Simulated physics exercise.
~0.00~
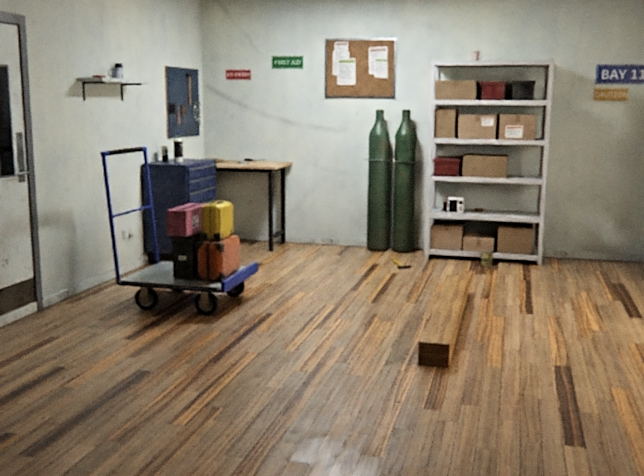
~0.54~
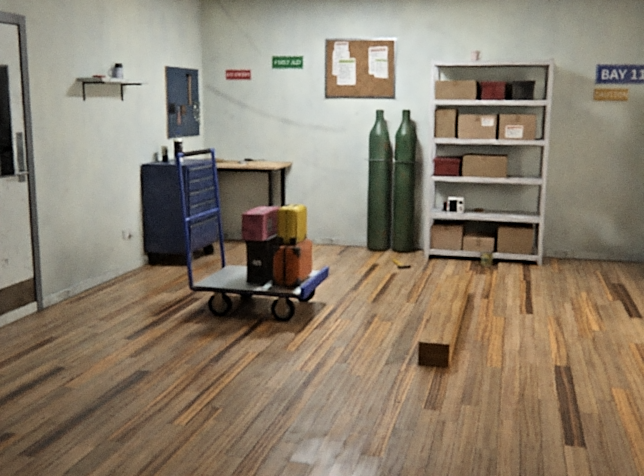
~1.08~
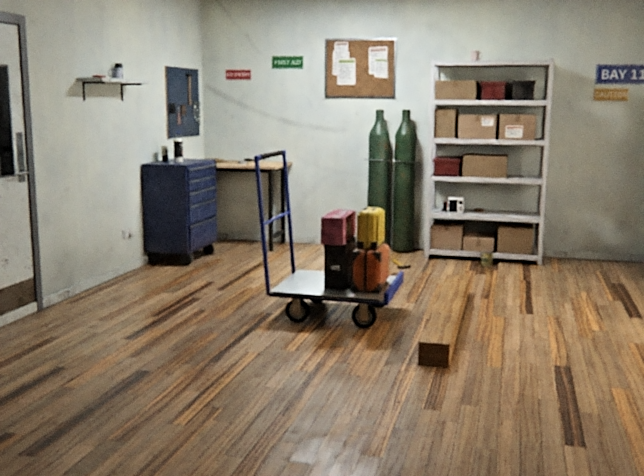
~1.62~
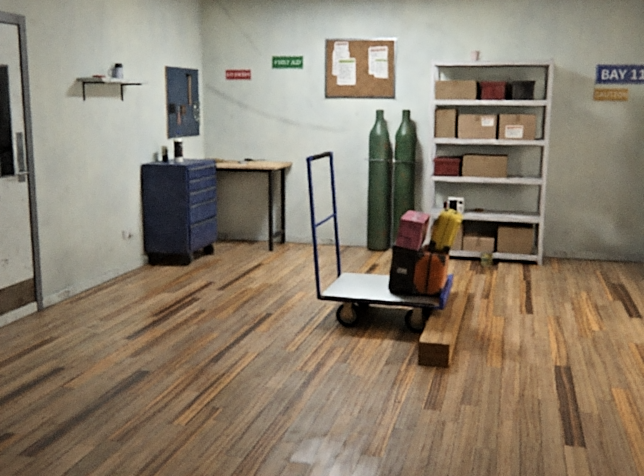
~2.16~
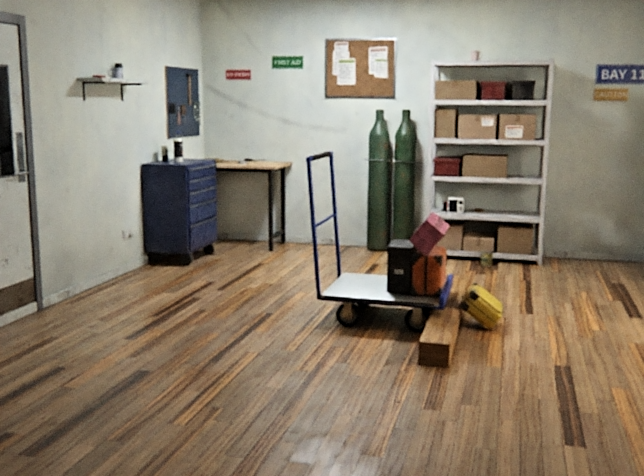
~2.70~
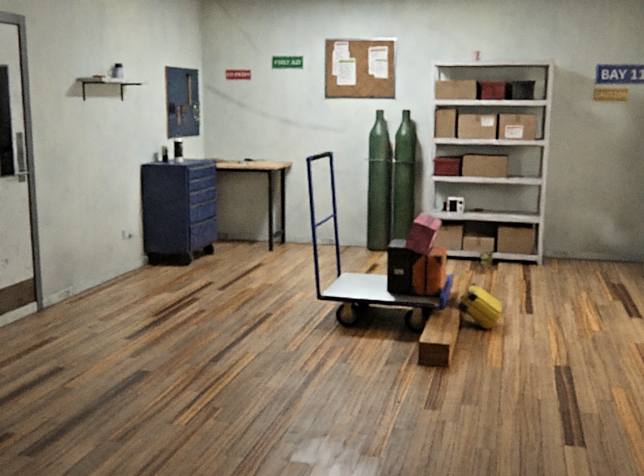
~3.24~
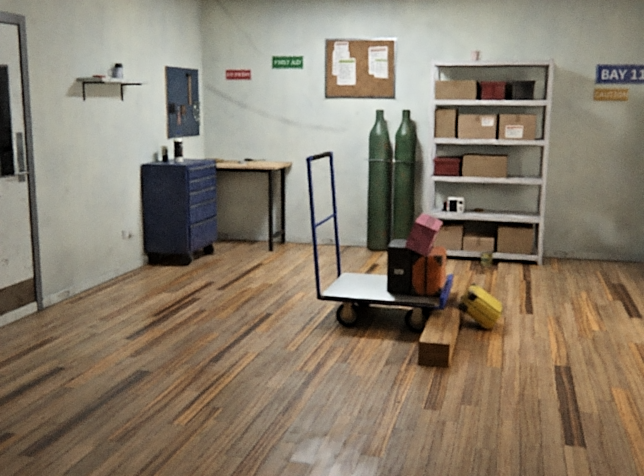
At the start, a flatbed trolley with a blue handle stands at the left of a wood-floored storeroom, carrying a pink carton and a yellow suitcase stacked on a black tote and an orange suitcase. The trolley rolls right across the floor toward a long wooden kerb, its load staying in place. It stops at the kerb, and the upper two items tip forward. The yellow suitcase topples over the front edge and lands upside down on the floor beyond the kerb. The pink carton tilts, shifts slightly back and settles, still tilted, on top of the black tote and orange suitcase, which remain upright on the motionless trolley.
